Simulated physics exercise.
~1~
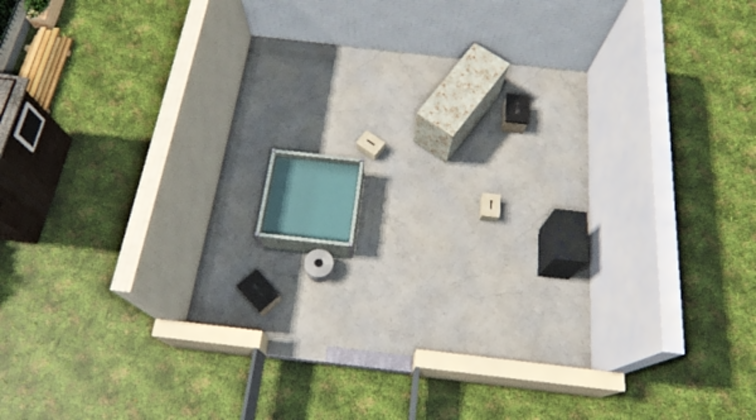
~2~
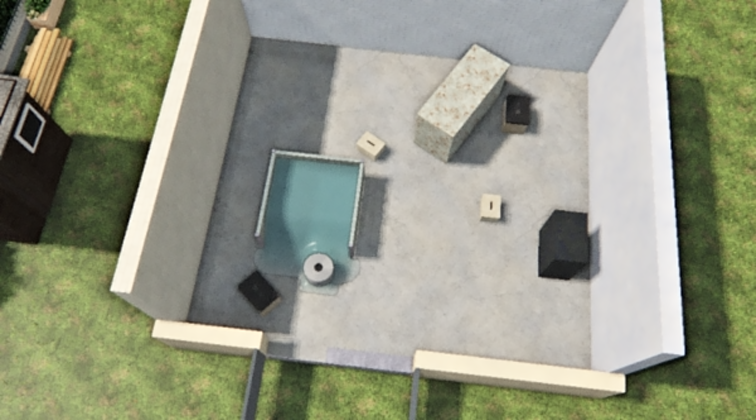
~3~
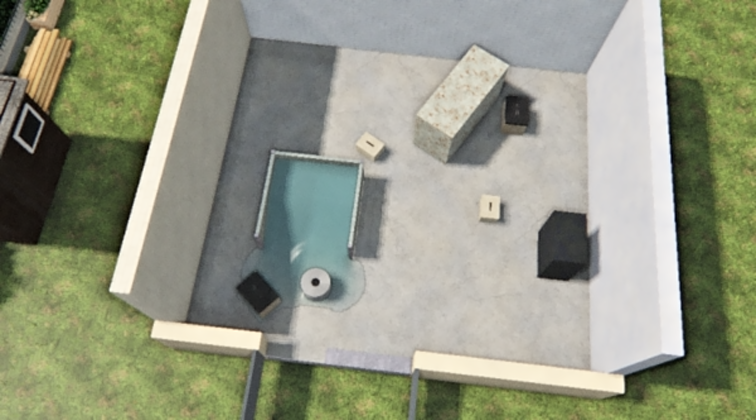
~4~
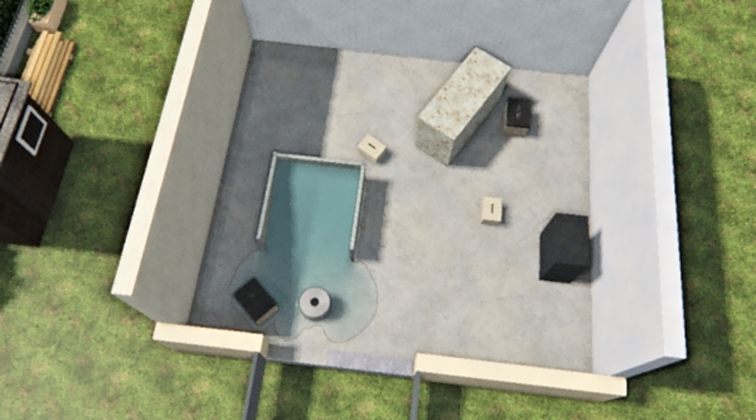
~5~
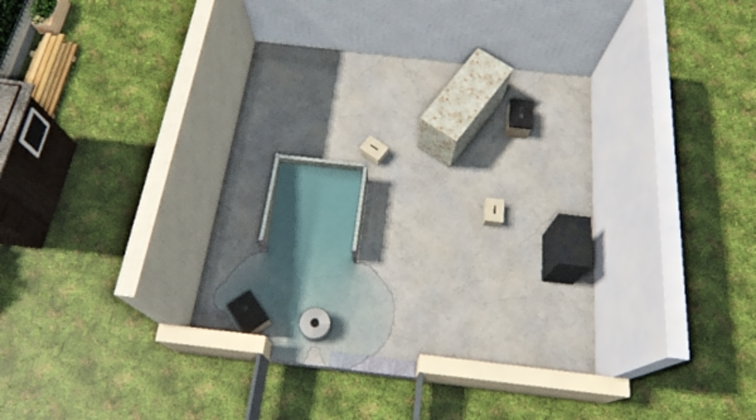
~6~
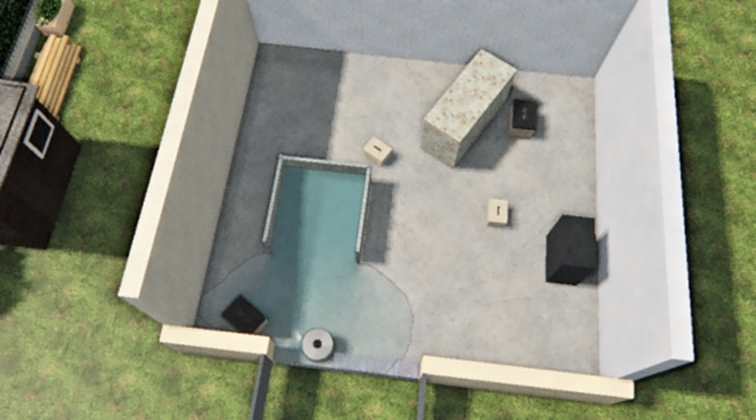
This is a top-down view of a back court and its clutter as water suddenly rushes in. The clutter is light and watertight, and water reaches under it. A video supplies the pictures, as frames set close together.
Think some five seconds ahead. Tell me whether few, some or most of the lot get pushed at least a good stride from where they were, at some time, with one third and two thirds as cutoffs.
Some, one to two thirds.
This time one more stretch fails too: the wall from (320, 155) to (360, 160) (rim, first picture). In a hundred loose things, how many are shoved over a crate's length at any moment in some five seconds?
That should be close to 20 percent.
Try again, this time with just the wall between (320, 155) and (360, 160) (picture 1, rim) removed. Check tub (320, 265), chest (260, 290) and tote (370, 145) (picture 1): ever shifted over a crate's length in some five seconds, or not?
First under that mark, then under that mark, then beyond that mark.
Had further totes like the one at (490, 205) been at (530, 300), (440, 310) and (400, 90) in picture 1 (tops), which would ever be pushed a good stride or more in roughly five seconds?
Taking them one at a time: Falls short; falls short; falls short.
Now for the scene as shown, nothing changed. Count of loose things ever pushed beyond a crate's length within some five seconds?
The answer is 2.
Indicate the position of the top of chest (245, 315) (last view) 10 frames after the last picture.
Roughly at pixel (220, 282).
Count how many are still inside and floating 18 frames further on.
I make it 0.
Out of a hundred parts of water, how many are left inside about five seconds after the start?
I make it 40 per cent.
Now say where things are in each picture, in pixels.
In the first frame, a tub at (319, 263) rests on the ground; a chest at (258, 290), on the bottom; 0 of 5 have shifted.
In the second frame, a tub at (318, 267), on the bottom, close to its start; a chest at (258, 291) rests on the ground; 1 of 5 have shifted.
In the third frame, a tub at (315, 282), on the bottom, close to its start; a chest at (257, 292) rests on the ground; 1 of 5 have shifted.
In the fourth frame, a tub at (315, 302) rests on the ground, a stride from its start; a chest at (254, 299), on the bottom, close to its start; 2 of 5 have shifted.
In the fifth frame, a tub at (315, 323), on the bottom, a stride from its start; a chest at (248, 312), on the bottom, a stride from its start; 2 of 5 have shifted.
In the sixth frame, a tub at (317, 344) rests on the ground, a stride from its start; a chest at (244, 316), on the bottom, a stride from its start; 2 of 5 have shifted.
A moment on, 2 of 5 are well off their spots; 0 afloat.
Next, 2 of 5 are well off their spots; 1 afloat.
Later, 2 of 5 are well off their spots; 0 afloat.
In the end, 2 of 5 are well off their spots, and 2 have been at some point; 0 afloat.
